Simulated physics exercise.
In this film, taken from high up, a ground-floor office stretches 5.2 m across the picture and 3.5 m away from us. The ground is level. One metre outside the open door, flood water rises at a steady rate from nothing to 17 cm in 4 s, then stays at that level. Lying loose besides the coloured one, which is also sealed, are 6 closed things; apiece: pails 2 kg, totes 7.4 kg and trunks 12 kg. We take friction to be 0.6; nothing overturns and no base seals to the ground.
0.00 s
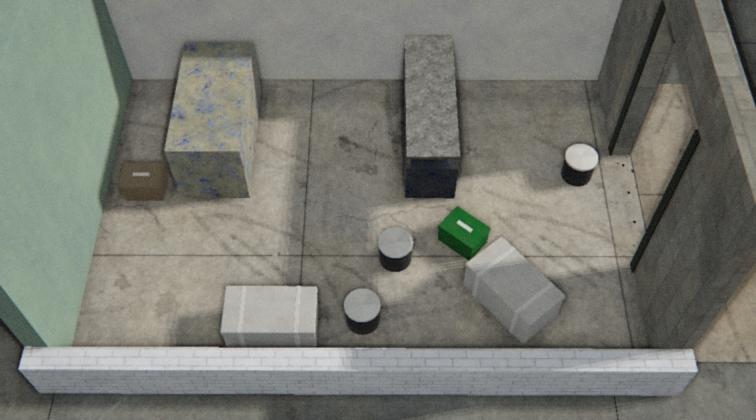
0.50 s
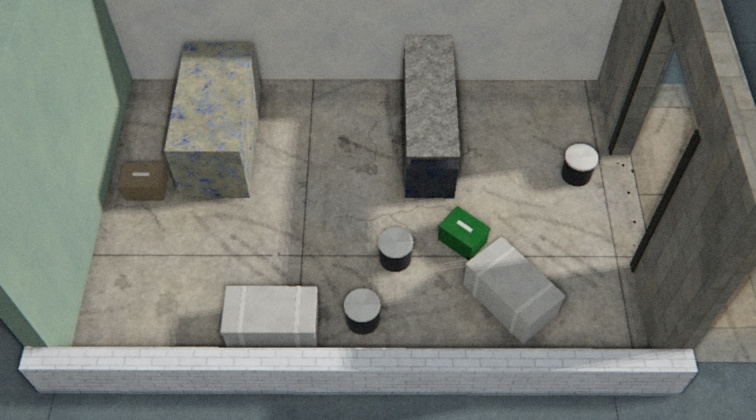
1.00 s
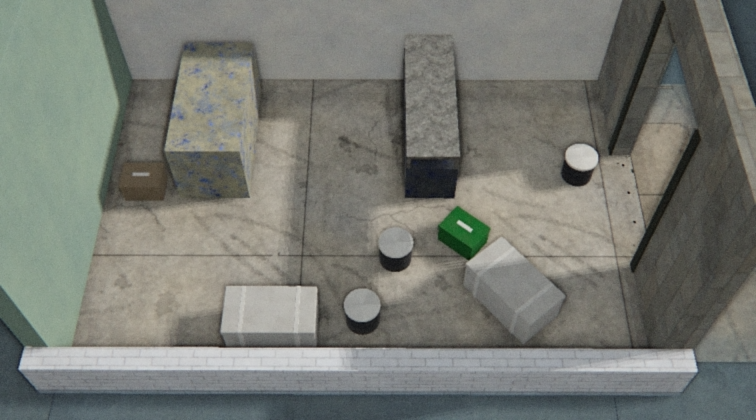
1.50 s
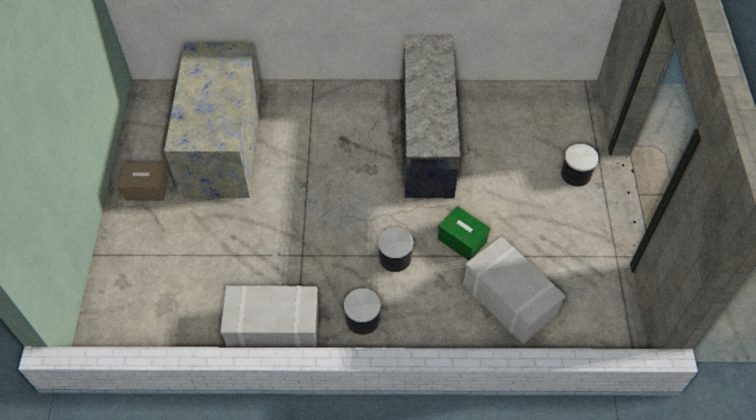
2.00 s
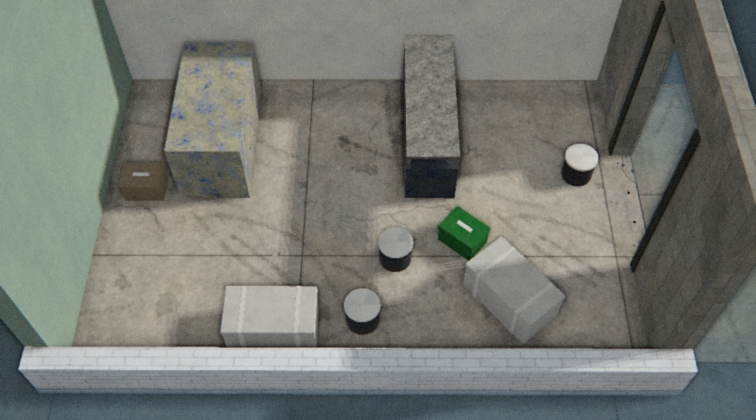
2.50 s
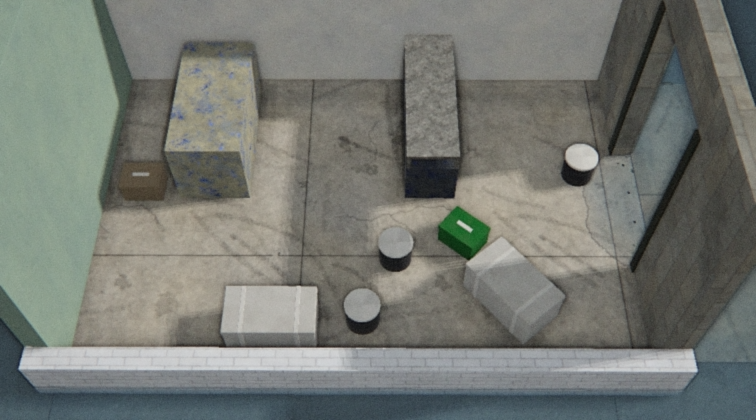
To begin with, a green box sits among pale trunks, drums and tall blocks on the dry floor of a walled room. Bluish water then spreads over the ground outside and fills the open doorway on the right, finally creeping just past the threshold, while everything inside stays still.
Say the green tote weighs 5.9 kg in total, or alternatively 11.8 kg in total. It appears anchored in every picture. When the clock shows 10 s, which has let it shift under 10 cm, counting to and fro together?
Neither figure is plenty.
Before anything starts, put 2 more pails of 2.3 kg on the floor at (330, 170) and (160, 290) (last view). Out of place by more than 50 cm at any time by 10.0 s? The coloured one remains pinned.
Note, in sequence: Not exceeded, not exceeded.
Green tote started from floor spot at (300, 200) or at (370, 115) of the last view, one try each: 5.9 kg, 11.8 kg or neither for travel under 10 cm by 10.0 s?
Well, at the first spot either weight will do, and at the second either weight will do.
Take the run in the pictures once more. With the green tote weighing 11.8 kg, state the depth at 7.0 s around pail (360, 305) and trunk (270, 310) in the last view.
Roughly 6 and 4 cm.
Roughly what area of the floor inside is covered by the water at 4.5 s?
Somewhere about 4.5 m2, give or take.
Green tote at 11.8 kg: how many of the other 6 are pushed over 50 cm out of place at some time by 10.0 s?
5 of them.
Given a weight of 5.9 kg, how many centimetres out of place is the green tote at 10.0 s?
It would be some 300 cm from its spot.
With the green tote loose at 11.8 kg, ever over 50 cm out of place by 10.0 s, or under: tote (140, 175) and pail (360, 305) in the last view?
First within the mark, second above the mark.
After 3.5 s the green tote would be 0 cm from its start with 5.9 kg and 0 cm from its start with 11.8 kg; 0 cm of water round it then.
After 4.5 s the green tote would be 24 cm from its start with 5.9 kg and 0 cm from its start with 11.8 kg; 5 cm of water round it then.
After 7.0 s the green tote would be 160 cm from its start with 5.9 kg and 28 cm from its start with 11.8 kg; 5 cm of water round it then.
After 10.0 s the green tote would be 279 cm from its start with 5.9 kg and 64 cm from its start with 11.8 kg; 6 cm of water round it then.
